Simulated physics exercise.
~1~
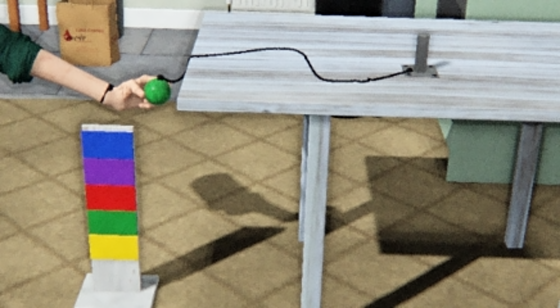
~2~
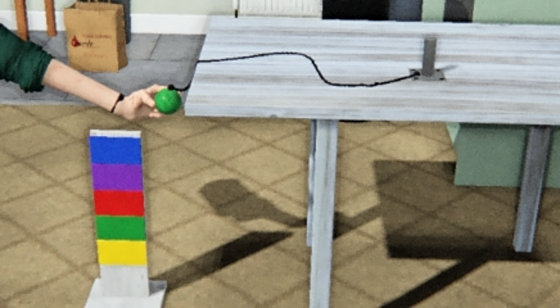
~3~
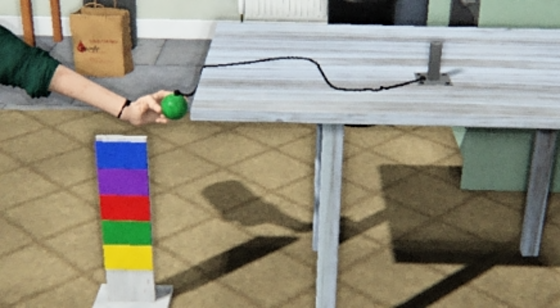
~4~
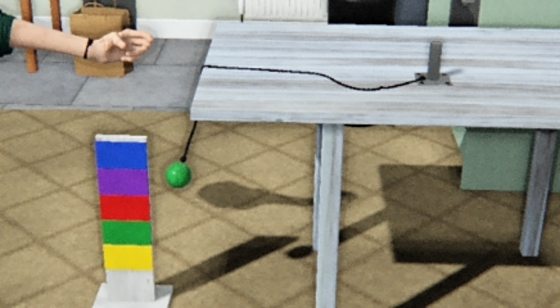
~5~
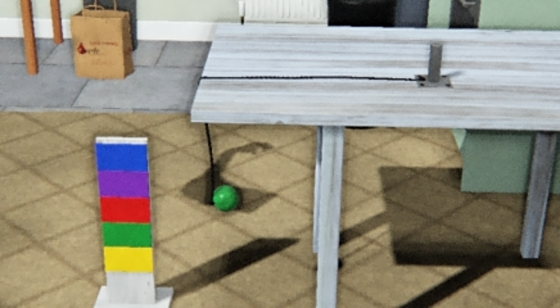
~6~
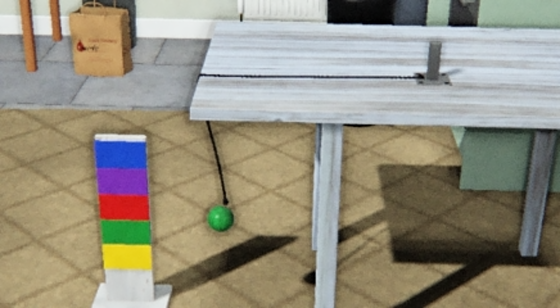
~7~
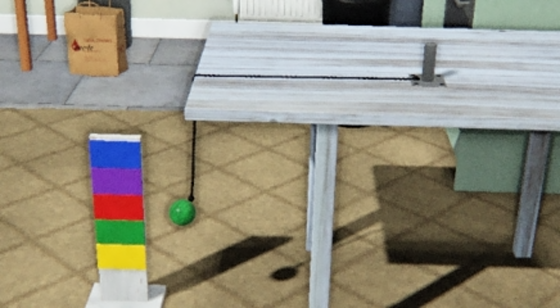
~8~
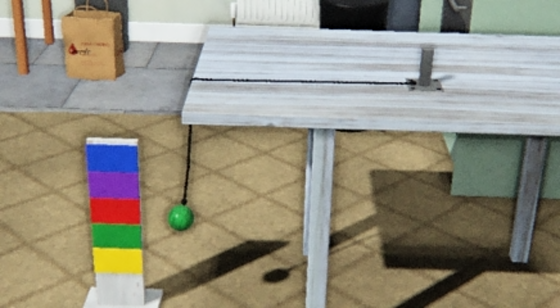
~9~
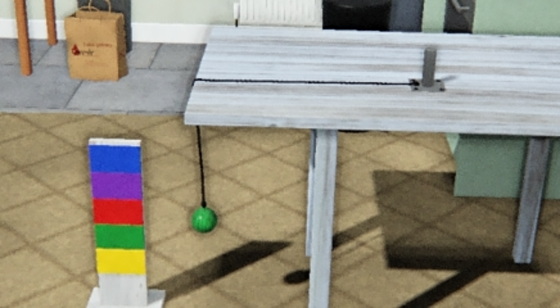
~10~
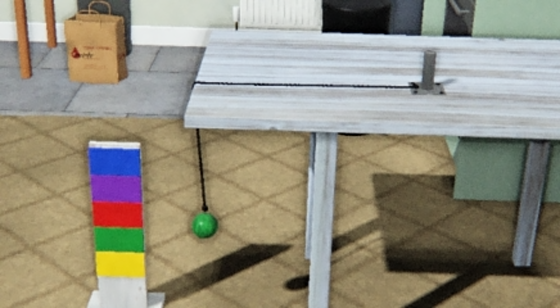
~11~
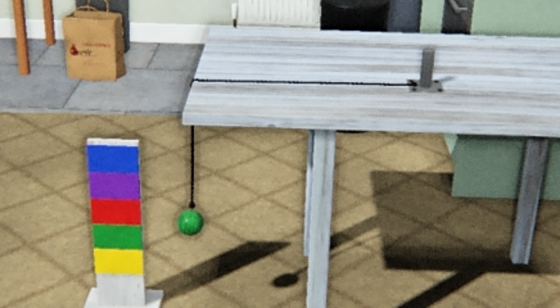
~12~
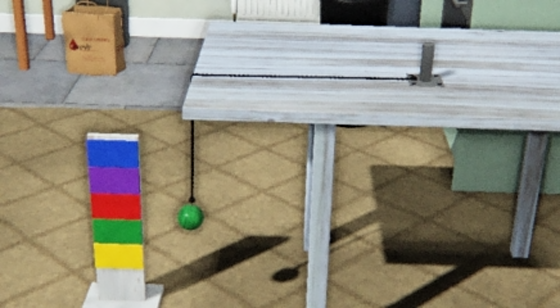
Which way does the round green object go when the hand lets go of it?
It moves down, dropping below the edge of the table on its cord.
